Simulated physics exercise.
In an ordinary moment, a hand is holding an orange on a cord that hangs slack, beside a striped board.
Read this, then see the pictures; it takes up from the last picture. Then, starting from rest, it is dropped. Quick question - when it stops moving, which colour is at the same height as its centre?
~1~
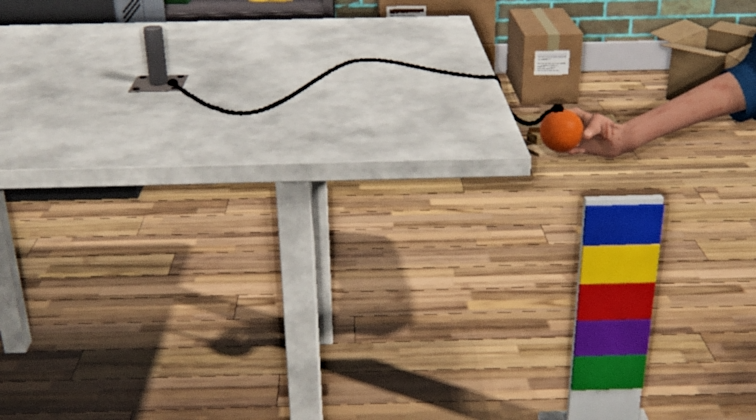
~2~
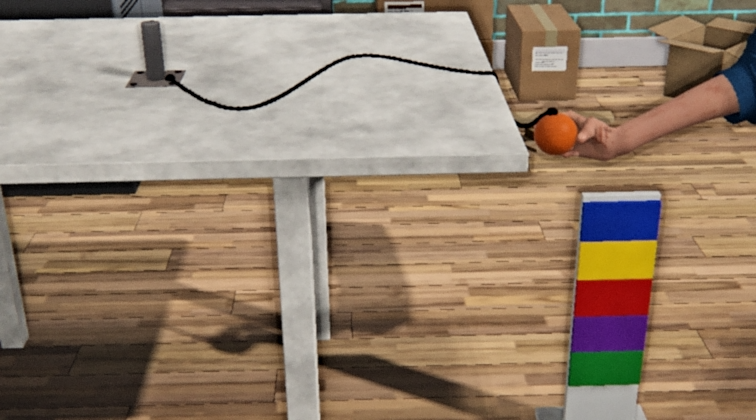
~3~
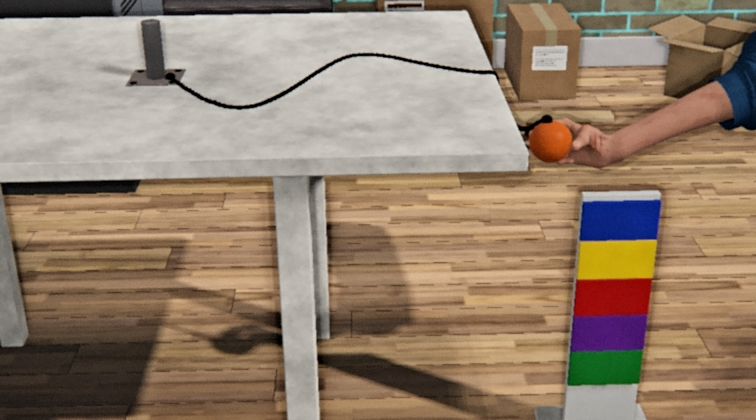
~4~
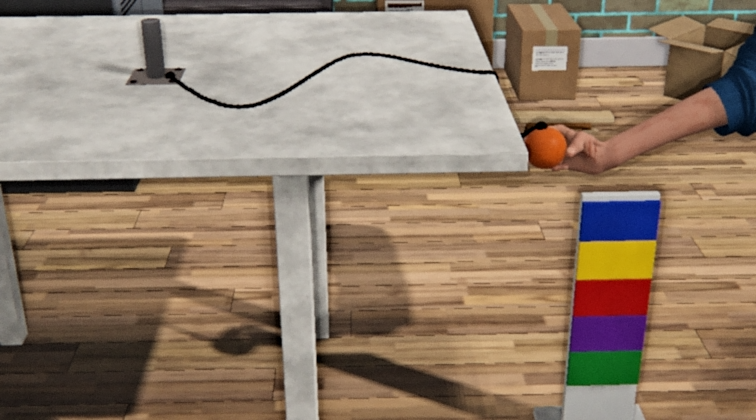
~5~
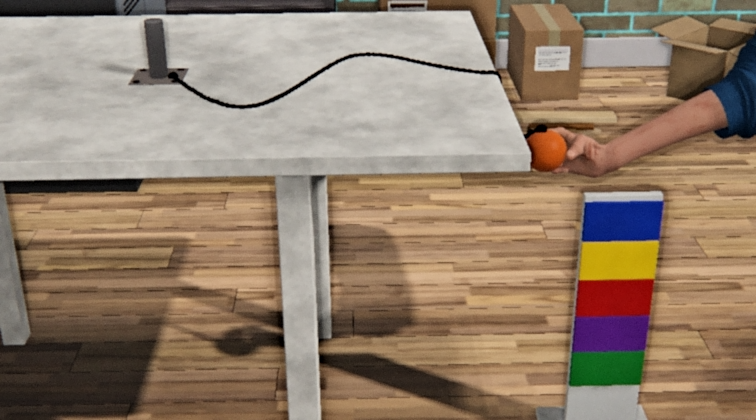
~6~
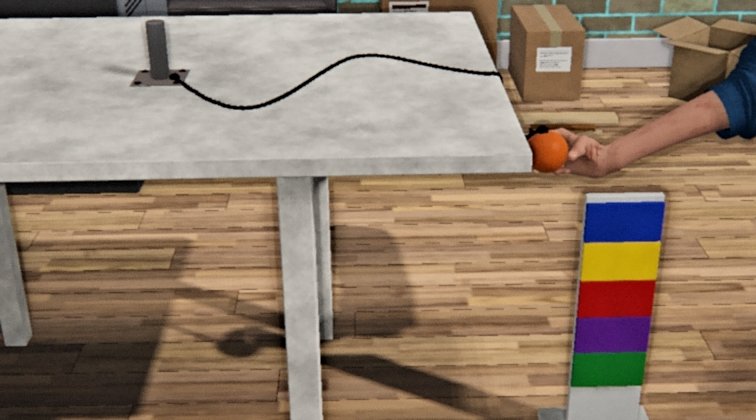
I would say purple.
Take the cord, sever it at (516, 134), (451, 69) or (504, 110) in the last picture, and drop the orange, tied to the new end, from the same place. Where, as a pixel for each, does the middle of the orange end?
Cut 1: About (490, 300). Cut 2: About (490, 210). Cut 3: About (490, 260).
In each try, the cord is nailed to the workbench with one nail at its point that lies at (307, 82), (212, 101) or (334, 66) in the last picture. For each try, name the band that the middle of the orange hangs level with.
Answer: Yellow, red and blue, in that order.
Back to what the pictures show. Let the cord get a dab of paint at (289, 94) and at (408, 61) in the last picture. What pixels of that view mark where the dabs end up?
(359, 82), then (502, 142).
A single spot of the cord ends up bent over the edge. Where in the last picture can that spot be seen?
Location: About (364, 56).
Soon after, orange near (484, 320); level with purple.
After that, orange near (493, 334); level with purple.
In the end, orange near (491, 336); level with purple. The purple one.
